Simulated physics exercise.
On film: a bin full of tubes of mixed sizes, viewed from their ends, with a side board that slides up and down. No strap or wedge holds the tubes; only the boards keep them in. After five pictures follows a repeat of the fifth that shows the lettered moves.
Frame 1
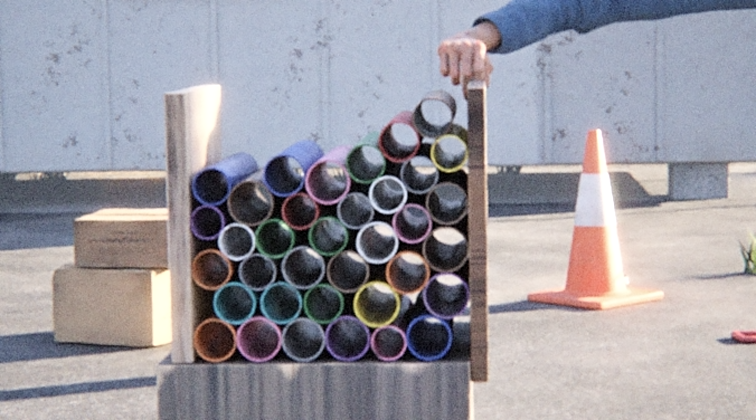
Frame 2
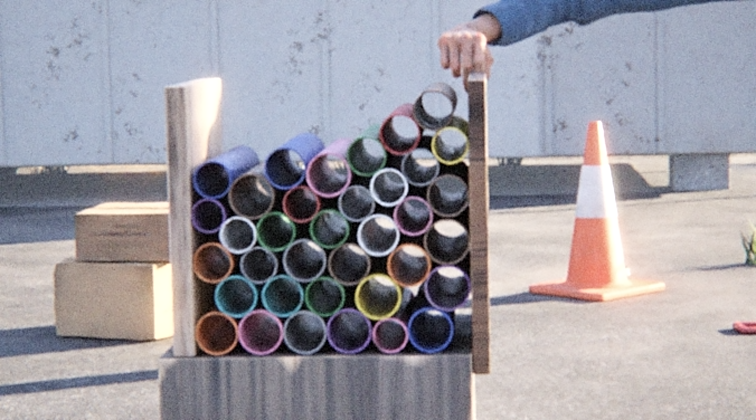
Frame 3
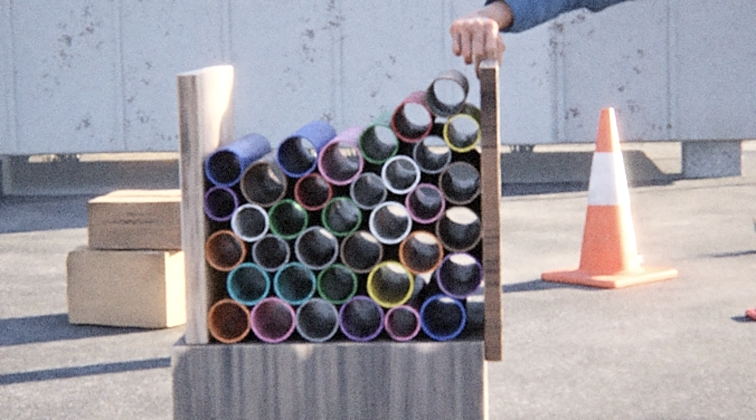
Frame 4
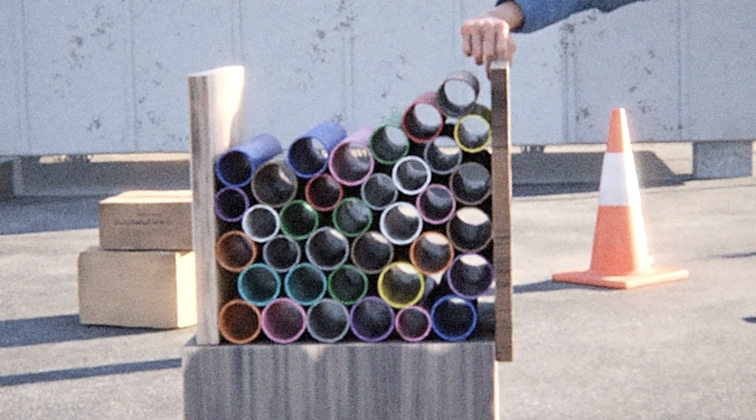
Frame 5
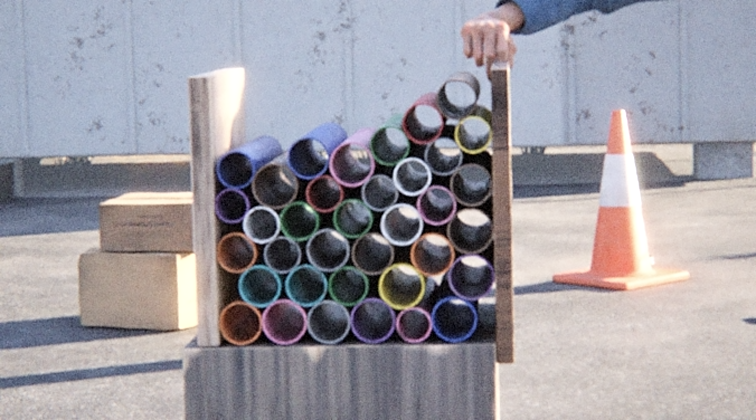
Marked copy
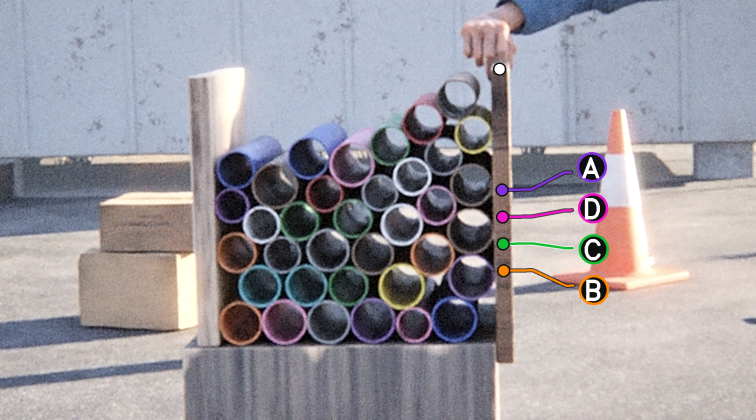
A hand in a blue sleeve rested on top of the right side board of a bin stacked with colorful tubes, beside boxes and an orange cone, and nothing moved except the slightly shifting view.
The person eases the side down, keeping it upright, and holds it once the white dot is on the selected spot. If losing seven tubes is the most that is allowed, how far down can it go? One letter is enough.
Slide it to C.
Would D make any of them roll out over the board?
At D: Yes.
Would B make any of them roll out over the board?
At B: Yes.
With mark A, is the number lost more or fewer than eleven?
It loses fewer than eleven.
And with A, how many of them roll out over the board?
At A the number is two.
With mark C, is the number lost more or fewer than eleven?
At C, fewer than eleven.
On the marked copy, A at (502, 190); B at (504, 271); C at (503, 244); D at (503, 217); the white dot at (500, 69).
Taking C. A third of the way, top of the board (492, 146).
Two thirds of the way, top of the board (493, 231).
When it is over, top of the board (494, 243), five out over the board.
As for the rest, A two out over the board; B more than seven out over the board; D five out over the board.
